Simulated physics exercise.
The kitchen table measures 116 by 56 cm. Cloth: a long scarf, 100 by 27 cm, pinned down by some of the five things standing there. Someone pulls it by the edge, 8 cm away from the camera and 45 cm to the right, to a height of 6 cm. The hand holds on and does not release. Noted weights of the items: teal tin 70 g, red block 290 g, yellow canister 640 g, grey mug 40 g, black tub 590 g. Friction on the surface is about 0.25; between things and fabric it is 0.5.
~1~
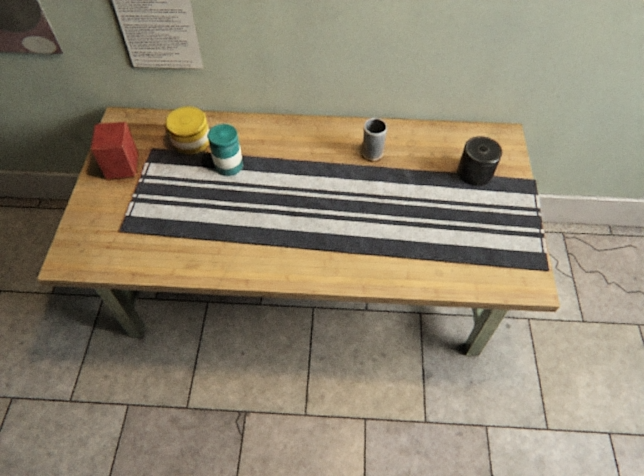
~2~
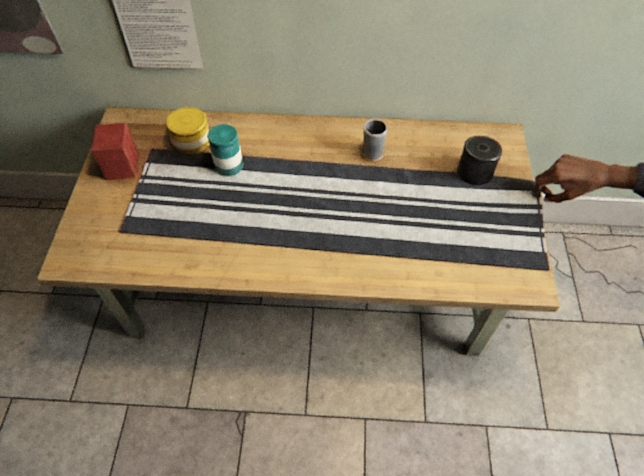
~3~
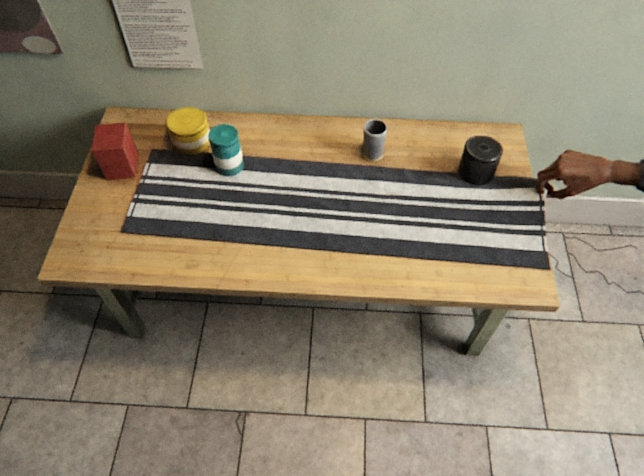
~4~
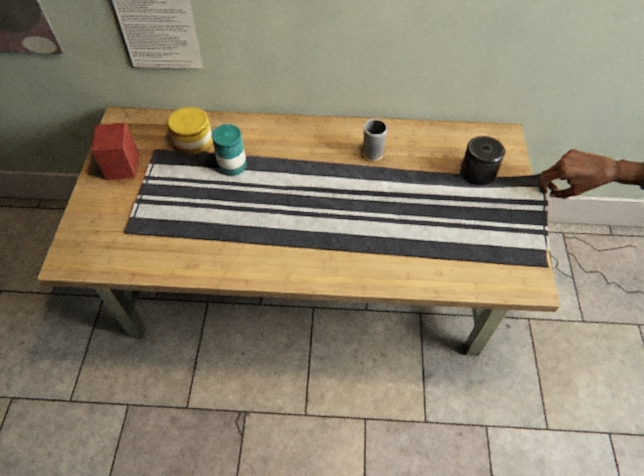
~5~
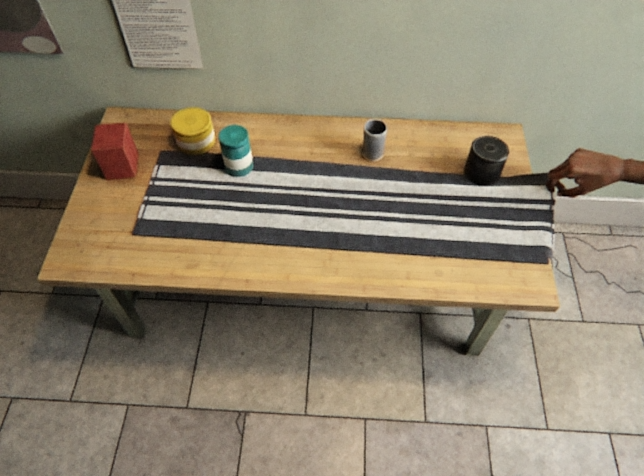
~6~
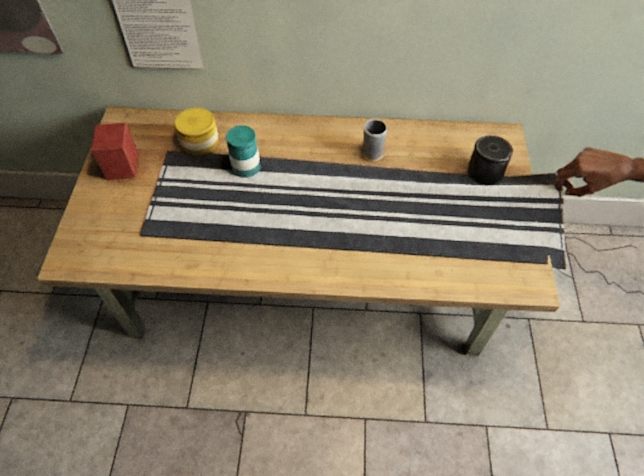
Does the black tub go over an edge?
Note: Black tub is lost over the edge.
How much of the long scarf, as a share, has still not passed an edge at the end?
I'd estimate close to 50 per cent.
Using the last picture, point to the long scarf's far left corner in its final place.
That corner ends up near pixel (336, 158) in the last view.
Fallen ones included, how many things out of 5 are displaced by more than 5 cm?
That comes to 3 of the things.
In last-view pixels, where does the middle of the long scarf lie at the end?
Midpoint, last view: Approx. (536, 195).
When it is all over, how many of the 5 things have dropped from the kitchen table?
Count recorded: 1.
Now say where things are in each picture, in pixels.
In the first frame, black tub (484, 149); long scarf corners (120, 232) (152, 149) (536, 180) (549, 271).
In the second frame, long scarf corners (120, 232) (152, 149); grip (541, 197).
In the third frame, long scarf corners (121, 233) (152, 149); grip (543, 193).
In the fourth frame, teal tin (226, 134); black tub (487, 149); long scarf corners (124, 233) (155, 150); grip (547, 193).
In the fifth frame, teal tin (233, 135); yellow canister (191, 120); black tub (491, 149); long scarf corners (132, 235) (161, 151); grip (554, 192).
In the sixth frame, black tub (494, 148); long scarf corners (140, 236) (167, 151) (566, 270); grip (562, 190).
Next, 85 % of the long scarf is still over the top; black tub on its side, 8 cm off its start, teal tin 16 cm off its start, yellow canister 8 cm off its start.
Then, 70 % of the long scarf is still over the top; black tub on its side, 12 cm off its start, teal tin 30 cm off its start, yellow canister 15 cm off its start.
After that, 60 % of the long scarf is still over the top; black tub on its side, 21 cm off its start at (548, 155), teal tin 41 cm off its start at (394, 133), yellow canister 15 cm off its start at (246, 118).
Later, 50 % of the long scarf is still over the top; black tub over the edge, teal tin 48 cm off its start, yellow canister 15 cm off its start.
At the end, 50 % of the long scarf is still over the top; black tub over the edge, teal tin 48 cm off its start at (424, 135), yellow canister 15 cm off its start at (246, 118), grey mug 4 cm off its start at (386, 117).
